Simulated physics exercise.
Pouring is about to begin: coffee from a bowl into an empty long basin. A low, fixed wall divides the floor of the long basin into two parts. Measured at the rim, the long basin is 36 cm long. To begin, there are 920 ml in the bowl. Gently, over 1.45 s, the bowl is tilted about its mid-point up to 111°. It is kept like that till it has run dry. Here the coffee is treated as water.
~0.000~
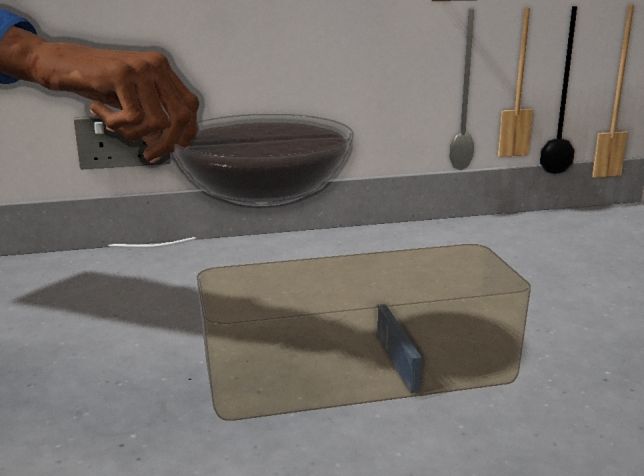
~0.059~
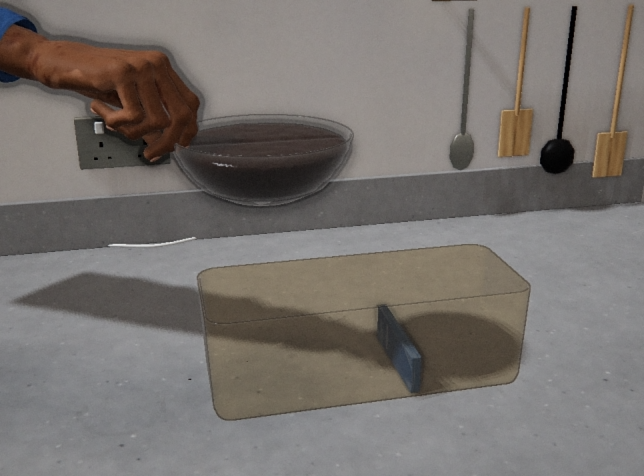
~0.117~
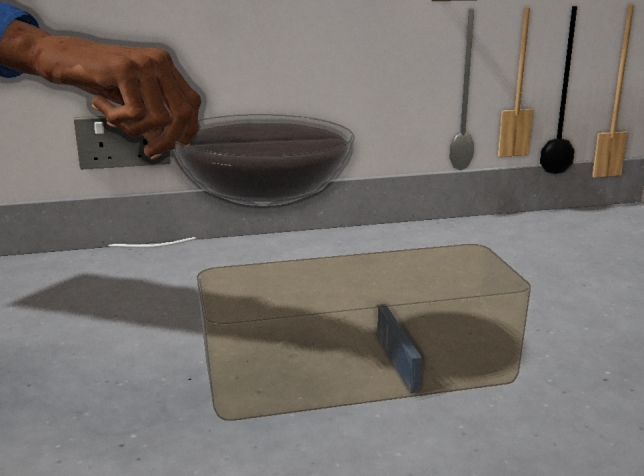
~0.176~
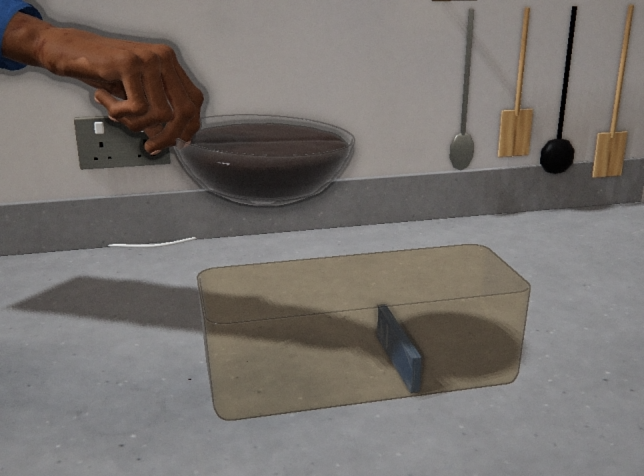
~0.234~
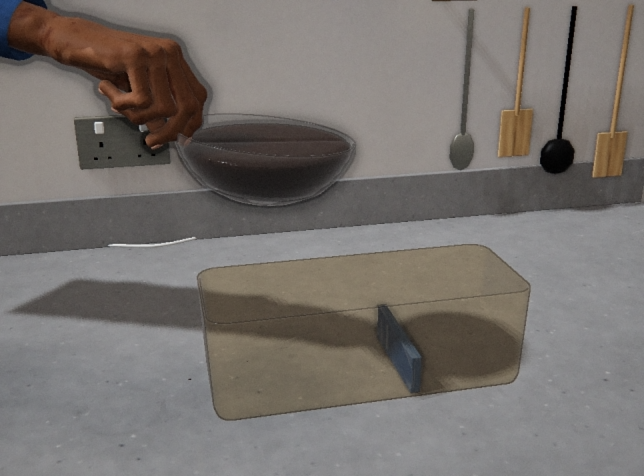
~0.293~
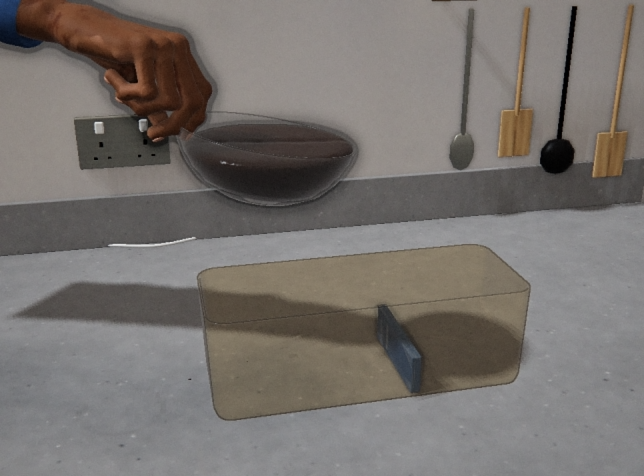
In a kitchen, a hand held a clear bowl of dark coffee above a long, see-through basin with a low blue wall inside, then slowly tilted the bowl slightly to the right.
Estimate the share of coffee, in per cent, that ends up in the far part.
About 58 per cent.
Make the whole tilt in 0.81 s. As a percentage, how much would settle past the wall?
In that case, some 35 percent.
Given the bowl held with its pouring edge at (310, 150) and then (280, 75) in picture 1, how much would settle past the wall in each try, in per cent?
Near 5 in a hundred on the first go and near 5 in a hundred on the second.
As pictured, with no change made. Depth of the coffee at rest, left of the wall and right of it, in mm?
Left about 12 mm, right about 32 mm.
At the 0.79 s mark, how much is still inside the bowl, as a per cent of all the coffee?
Roughly 24 per cent.
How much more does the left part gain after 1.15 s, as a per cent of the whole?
I'd put it at some 1 percent.
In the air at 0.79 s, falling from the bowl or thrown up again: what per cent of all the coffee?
I'd say close to 34 per cent.
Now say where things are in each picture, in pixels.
The first frame shows tilt 0°; pouring edge (350, 130); surface from (175, 147) to (344, 137); the long basin's rim runs from (202, 297) to (507, 267); the wall's top is at (398, 331).
The second frame shows tilt 0°; pouring edge (350, 131); surface from (175, 147) to (344, 137).
The third frame shows tilt 2°; pouring edge (350, 133); surface from (176, 146) to (345, 139).
The fourth frame shows tilt 4°; pouring edge (351, 136); surface from (178, 145) to (346, 140).
The fifth frame shows tilt 7°; pouring edge (352, 141); surface from (181, 144) to (347, 141).
The sixth frame shows tilt 11°; pouring edge (353, 147); surface from (183, 145) to (350, 140).
After 0.79 s the tilt is 63° and 25 per cent is still to pour, 6 is left of the wall and 33 right of it.
After 1.15 s the tilt is 100° and 0 per cent is still to pour, 39 is left of the wall and 58 right of it.
After 1.54 s the tilt is 111° and 0 per cent is still to pour, 39 is left of the wall and 58 right of it.
After 1.95 s the tilt is 111° and 0 per cent is still to pour, 39 is left of the wall and 57 right of it.
In the end 39 per cent lies left of the wall, 58 right of it and 3 outside.
